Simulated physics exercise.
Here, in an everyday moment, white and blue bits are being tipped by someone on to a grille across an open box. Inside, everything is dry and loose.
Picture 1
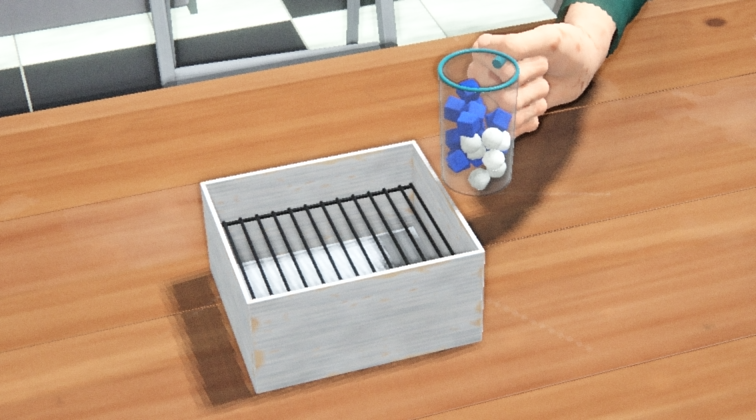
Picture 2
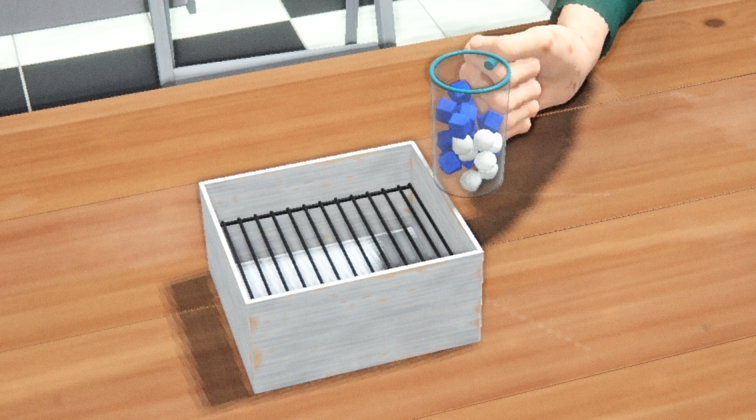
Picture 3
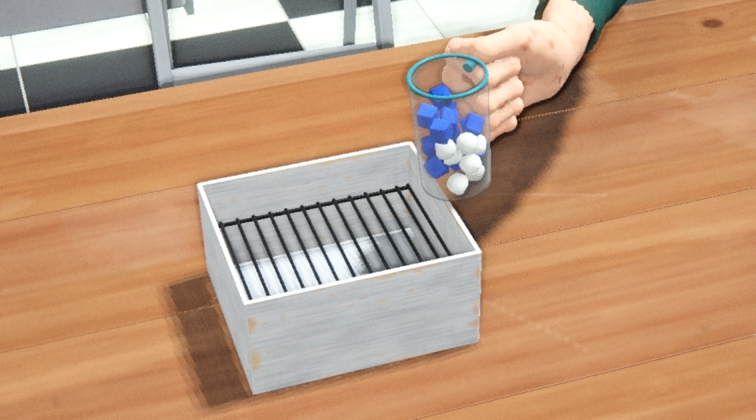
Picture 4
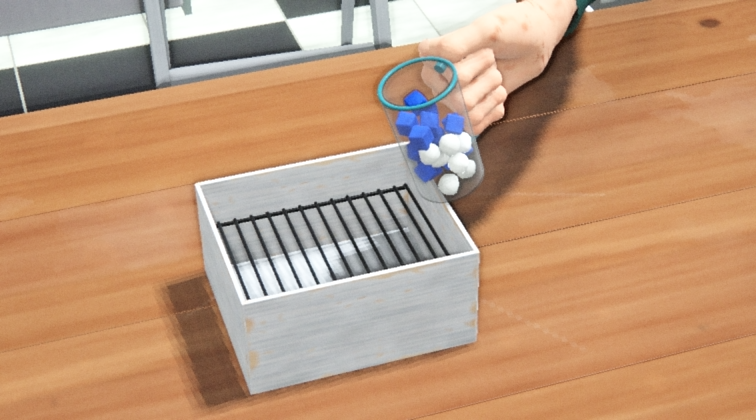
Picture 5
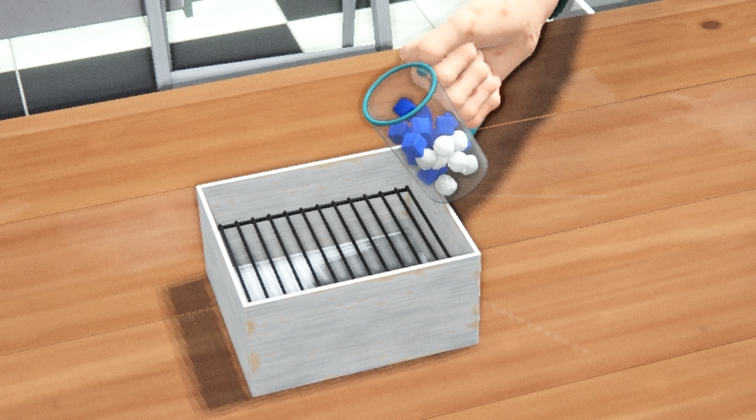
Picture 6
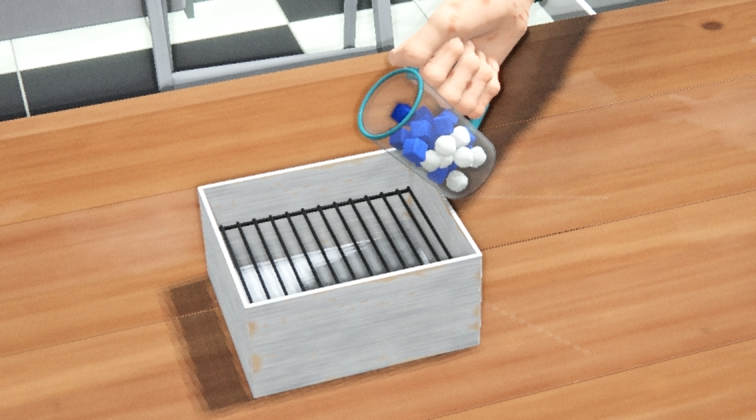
The clip opens on a hand holding a clear cup of blue cubes and white pellets upright beside an open pale box with a dark wire rack across it. The hand moves the cup left to the box's corner, then tilts it steadily leftward, the pieces shifting but staying inside.
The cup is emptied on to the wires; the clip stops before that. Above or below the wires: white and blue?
Watch the white bits: They stay stuck above; the blue bits stay stuck above.
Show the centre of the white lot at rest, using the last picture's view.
Around (358, 273).
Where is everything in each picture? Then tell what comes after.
Cup at (477, 124), upright; rack at (263, 274), 14 wires across; white clay pellets at (475, 150), wider than the gaps; blue dice-shaped beads at (476, 131), wider than the gaps, in the first picture.
Cup at (469, 126), upright; blue ones at (468, 132), in the second picture.
Cup at (452, 130), tipped 5°; white ones at (452, 155), in the third picture.
Cup at (434, 132), tipped 16°; blue ones at (430, 125), in the fourth picture.
Cup at (428, 136), tipped 28°; white ones at (438, 159), in the fifth picture.
Cup at (430, 137), tipped 41°; rack at (261, 278); white ones at (444, 157); blue ones at (437, 138), in the sixth picture.
Then, 0.25 s after the last picture, white ones, all in the cup; blue ones, all in the cup.
Then, 0.57 s after the last picture, white ones, all in the cup; blue ones, all in the cup.
Then, 0.91 s after the last picture, white ones, all in the cup; blue ones, most in the cup, a small part on or over the wires.
At rest, white ones, all on the wires, none under the rack; blue ones, all on the wires, none under the rack.
